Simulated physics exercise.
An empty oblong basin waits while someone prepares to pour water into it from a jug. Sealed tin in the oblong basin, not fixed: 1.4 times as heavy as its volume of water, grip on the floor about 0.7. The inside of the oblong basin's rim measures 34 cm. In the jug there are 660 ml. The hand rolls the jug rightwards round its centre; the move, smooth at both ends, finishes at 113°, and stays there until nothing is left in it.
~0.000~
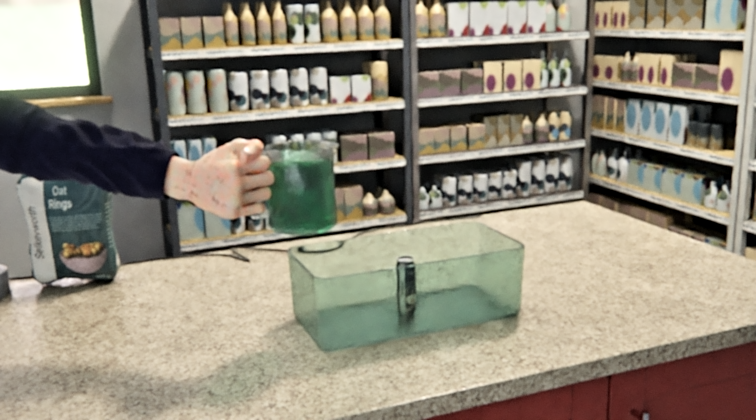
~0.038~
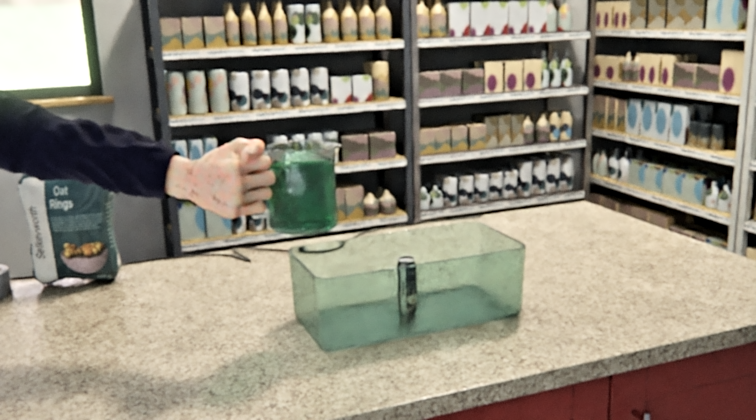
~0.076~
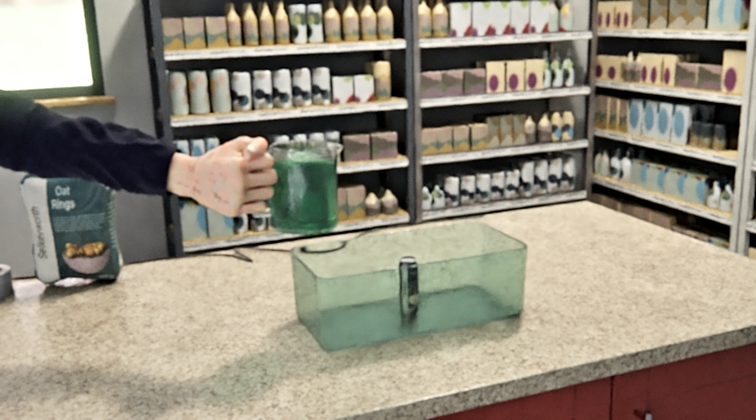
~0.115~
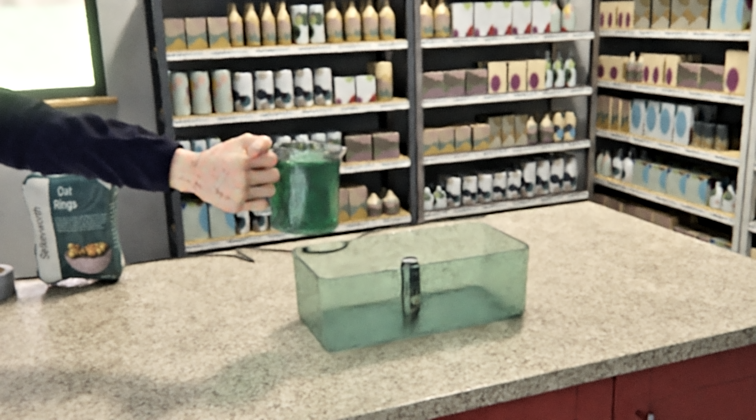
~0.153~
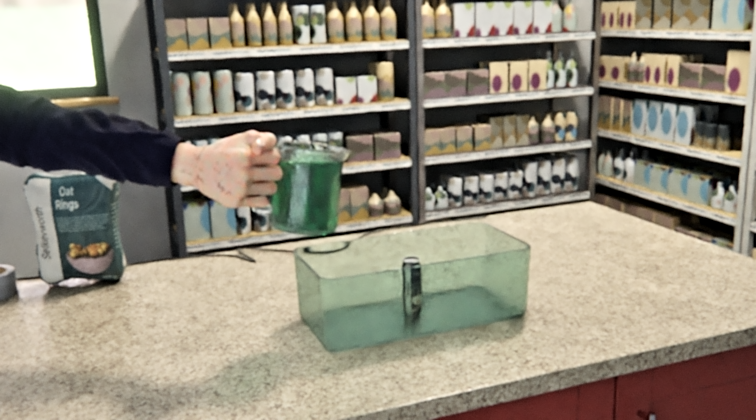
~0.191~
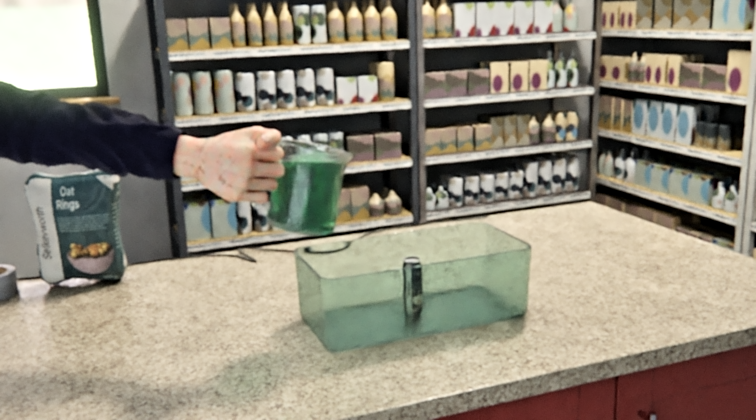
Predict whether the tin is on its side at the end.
The tin is not on its side.
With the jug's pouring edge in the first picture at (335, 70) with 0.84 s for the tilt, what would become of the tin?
It tumbles.
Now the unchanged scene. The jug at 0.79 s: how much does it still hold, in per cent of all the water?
Around 20 in a hundred is still there.
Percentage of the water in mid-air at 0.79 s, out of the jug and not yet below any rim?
16 per cent or so.
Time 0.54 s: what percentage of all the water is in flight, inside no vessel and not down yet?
My guess is roughly 18 %.
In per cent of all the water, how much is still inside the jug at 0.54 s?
Close to 76 percent of the liquid remains at that time.
Then, 0.54 s in, the tilt is 80° and 76 per cent is still to pour; the tin stands where it began.
Then, 0.79 s in, the tilt is 112° and 21 per cent is still to pour; the tin leans 5°.
Then, 1.05 s in, the tilt is 113° and 1 per cent is still to pour; the tin stands 1 cm from where it began.
Then, 1.34 s in, the tilt is 113° and 0 per cent is still to pour; the tin stands 2 cm from where it began.
Finally, the tin stands 1 cm from where it began.
